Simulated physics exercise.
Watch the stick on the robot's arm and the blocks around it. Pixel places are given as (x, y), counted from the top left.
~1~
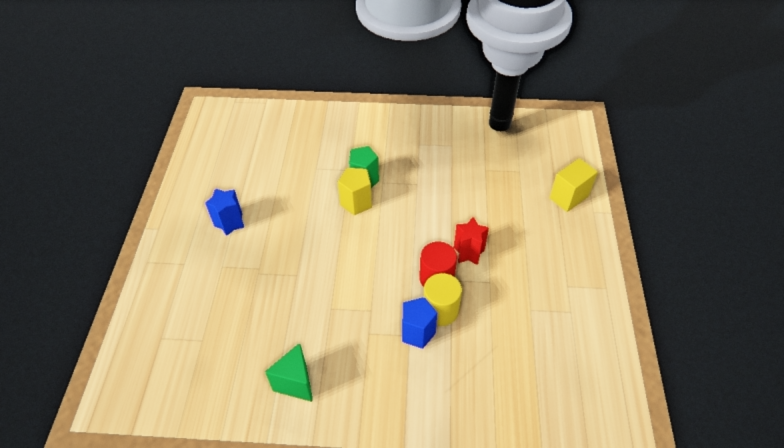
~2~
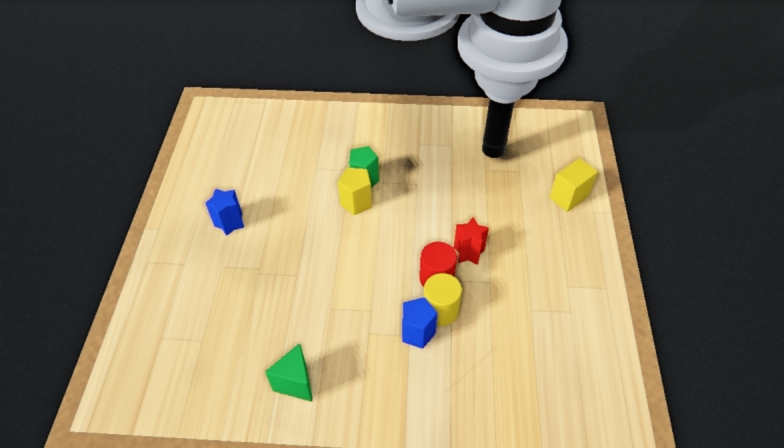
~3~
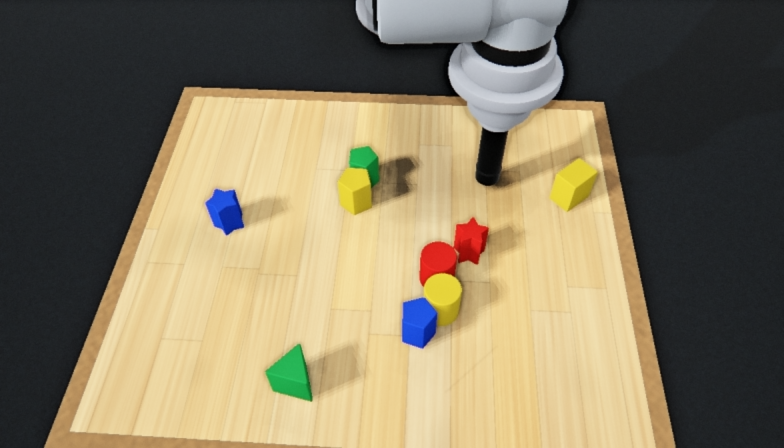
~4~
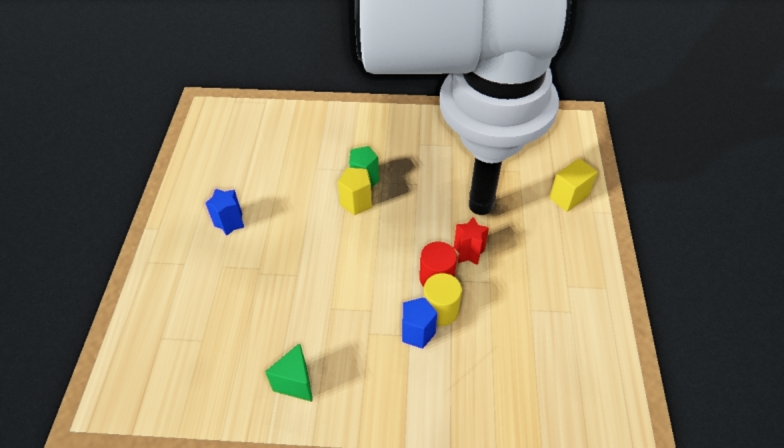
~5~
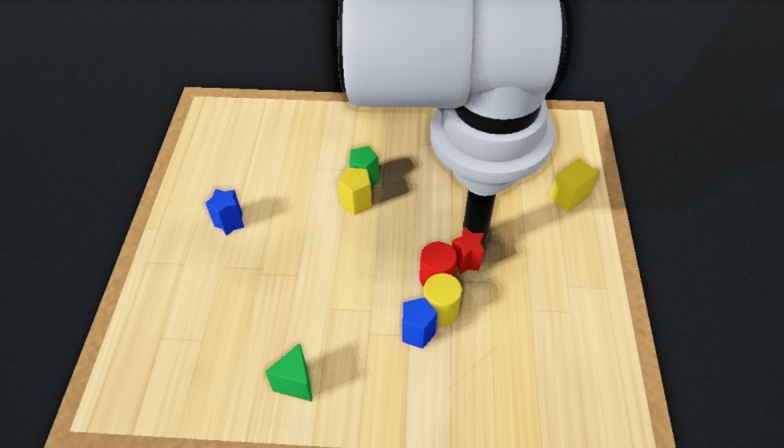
To begin with, a robot arm's black stick stands near the far edge of a wooden board scattered with colored blocks. The stick moves toward the viewer and slightly left, nearing the red star, then nudges the star slightly forward beside the red block while the other blocks stay still.
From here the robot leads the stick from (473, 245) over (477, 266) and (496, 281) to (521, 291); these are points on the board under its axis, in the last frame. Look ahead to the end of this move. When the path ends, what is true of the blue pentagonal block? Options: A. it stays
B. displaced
The correct letter is A.
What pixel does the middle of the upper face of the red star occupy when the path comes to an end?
Its top middle will sit at (465, 261).
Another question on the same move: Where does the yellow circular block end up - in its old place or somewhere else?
If the stick follows that path, the yellow circular block stays in its place.
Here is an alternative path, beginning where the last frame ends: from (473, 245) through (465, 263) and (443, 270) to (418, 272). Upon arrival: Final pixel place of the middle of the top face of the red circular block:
Just about (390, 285).
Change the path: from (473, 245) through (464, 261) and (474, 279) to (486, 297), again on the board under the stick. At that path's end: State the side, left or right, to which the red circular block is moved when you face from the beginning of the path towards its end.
Right-hand side.
The first path, step by step. Halfway along, stick at (486, 267); red circular block at (432, 259); red star at (465, 261), turned 40° clockwise.
At the end, stick at (523, 283); blue pentagonal block not moved; red circular block at (432, 259); yellow circular block not moved; red star at (465, 261), turned 40° clockwise.
